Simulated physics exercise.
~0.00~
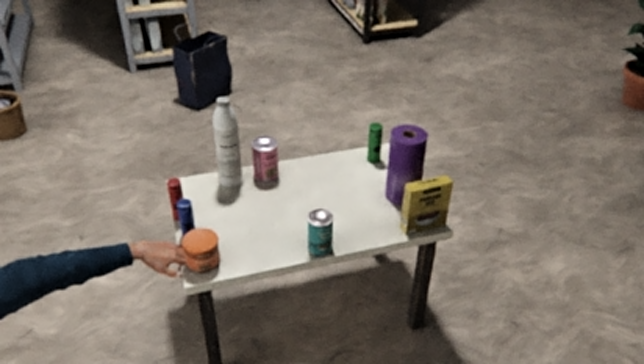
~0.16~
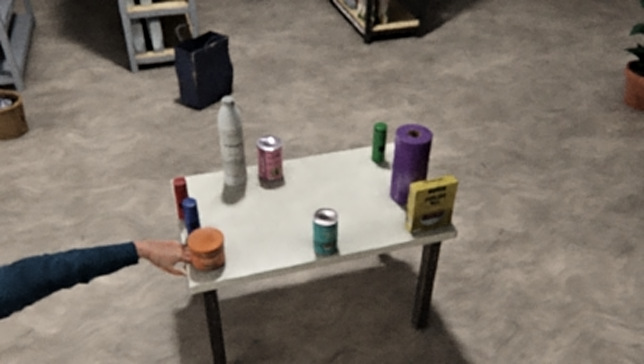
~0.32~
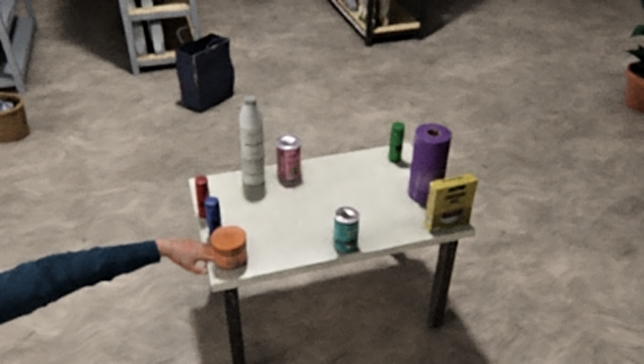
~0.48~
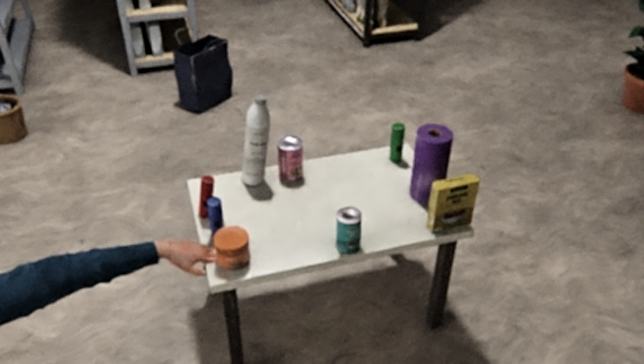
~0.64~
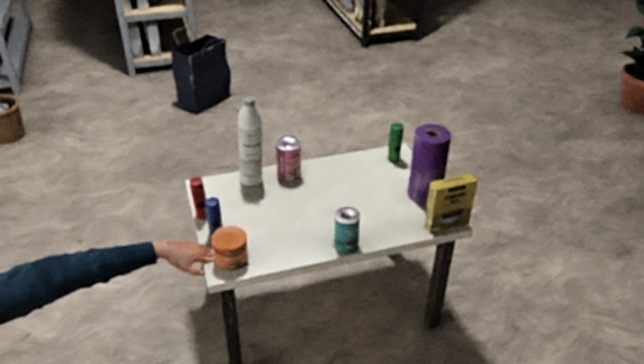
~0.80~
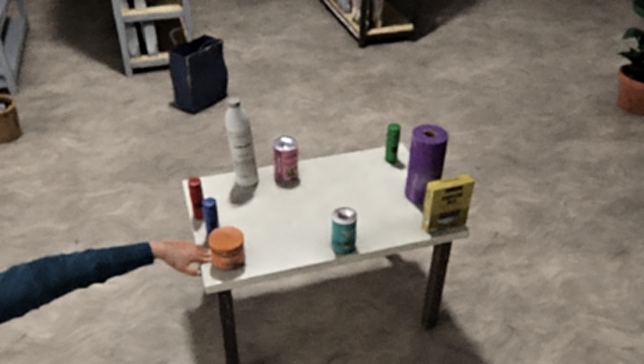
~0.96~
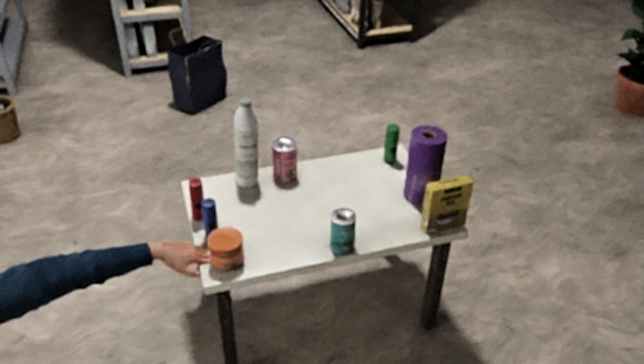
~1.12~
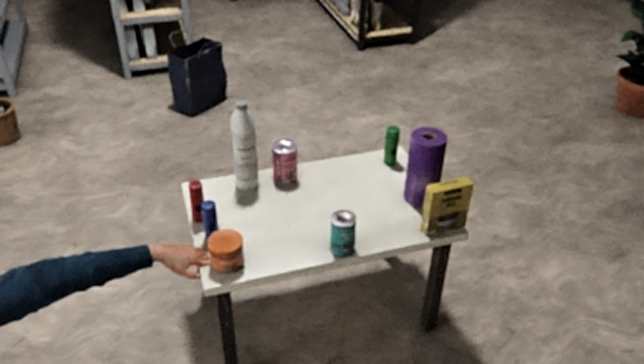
A hand at the left edge of a small white table nudged it a little to the right, making the white bottle and the red shaker wobble briefly before settling, and everything, including the yellow packet, was still standing on top at the end.
